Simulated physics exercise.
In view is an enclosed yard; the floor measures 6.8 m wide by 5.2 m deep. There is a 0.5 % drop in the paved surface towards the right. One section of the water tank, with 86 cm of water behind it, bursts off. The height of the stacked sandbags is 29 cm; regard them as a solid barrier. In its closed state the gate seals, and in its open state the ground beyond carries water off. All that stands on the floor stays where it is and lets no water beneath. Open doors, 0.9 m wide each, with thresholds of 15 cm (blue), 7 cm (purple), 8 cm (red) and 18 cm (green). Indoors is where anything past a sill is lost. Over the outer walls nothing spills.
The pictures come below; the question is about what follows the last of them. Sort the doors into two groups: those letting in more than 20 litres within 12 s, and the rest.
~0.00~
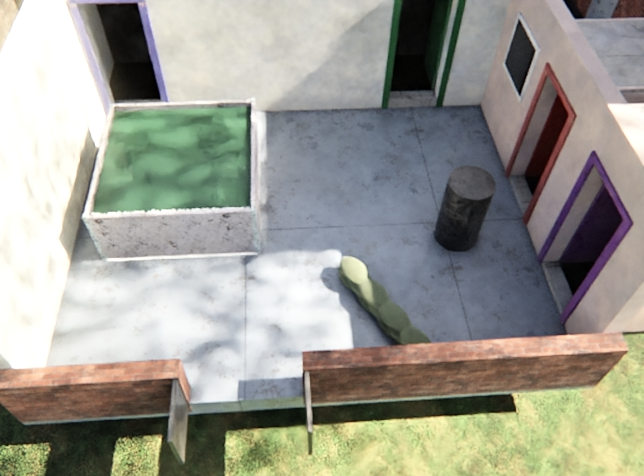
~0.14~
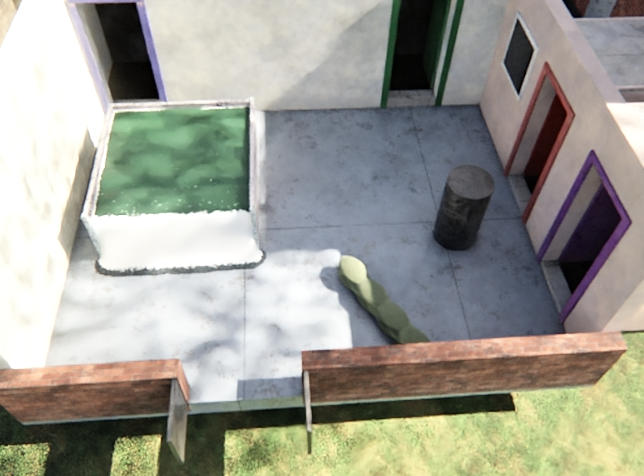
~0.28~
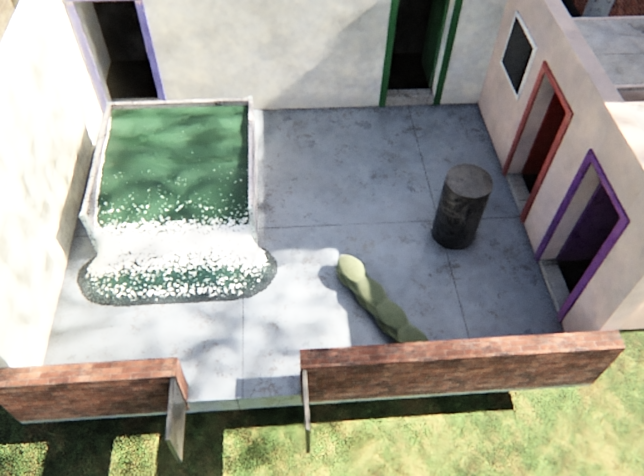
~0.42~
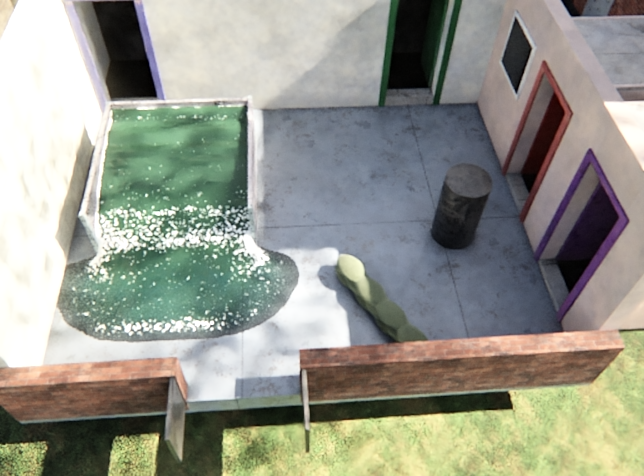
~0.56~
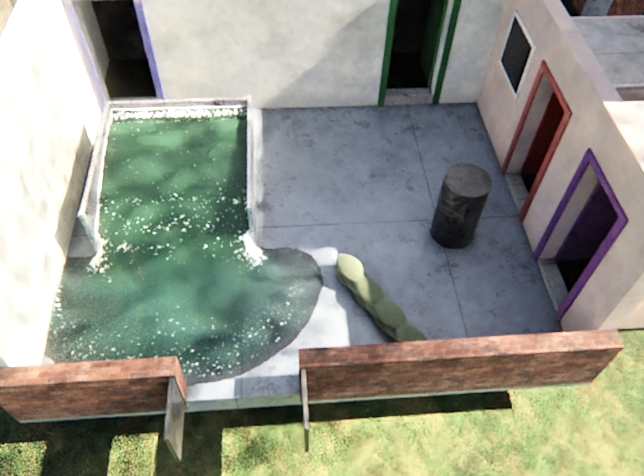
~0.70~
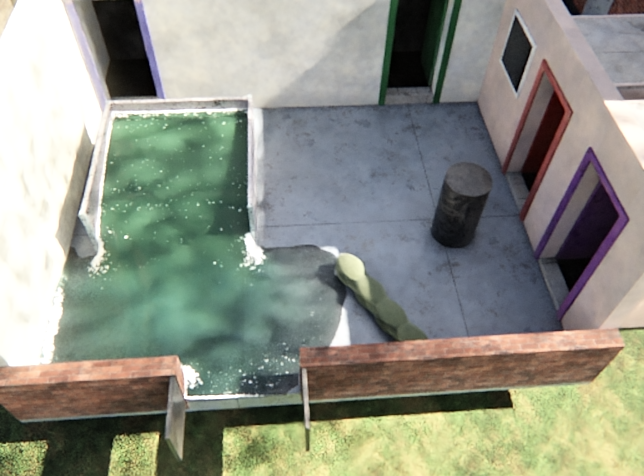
The blue door goes in the first group; the purple door goes with the rest; the red door goes with the rest; the green door goes with the rest.
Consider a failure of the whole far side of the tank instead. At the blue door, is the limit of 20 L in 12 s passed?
Relative to that limit, blue ends up on the high side.
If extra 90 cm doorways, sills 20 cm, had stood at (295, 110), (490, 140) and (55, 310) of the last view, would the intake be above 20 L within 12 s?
The first one doesn't reach it, the second one doesn't reach it, and the third one exceeds it.
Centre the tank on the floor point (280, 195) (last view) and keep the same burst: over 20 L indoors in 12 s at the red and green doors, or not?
Red gets no more than that, green gets no more than that.
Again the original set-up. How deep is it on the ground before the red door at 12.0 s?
8.5 cm or so.
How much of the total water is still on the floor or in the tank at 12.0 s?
Close to 52 in a hundred remains.
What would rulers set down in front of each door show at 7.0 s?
Door by door, in cm: Blue reads 10, purple reads 3, red reads 2, green reads 7.
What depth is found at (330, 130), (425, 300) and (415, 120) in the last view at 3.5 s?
First 0 cm, then 2 cm, then 0 cm.
After 1.4 s water covers 25 % of the floor and is deepest (64 cm) near (36, 391); blue door not reached, purple door not reached, red door not reached, green door not reached.
After 2.2 s water covers 30 % of the floor and is deepest (48 cm) near (52, 390); blue door not reached, purple door not reached, red door not reached, green door not reached.
After 3.5 s water covers 45 % of the floor and is deepest (44 cm) near (396, 355); blue door 21 cm at the sill, 7 L in, purple door 4 cm at the sill, 0 L in, red door not reached, green door not reached.
After 7.0 s water covers 90 % of the floor and is deepest (16 cm) near (181, 265); blue door 10 cm at the sill, 67 L in, purple door 3 cm at the sill, 2 L in, red door 2 cm at the sill, 0 L in, green door 7 cm at the sill, 0 L in.
After 12.0 s water covers 95 % of the floor and is deepest (13 cm) near (535, 360); blue door 7 cm at the sill, 67 L in, purple door 5 cm at the sill, 3 L in, red door 9 cm at the sill, 3 L in, green door 8 cm at the sill, 0 L in.
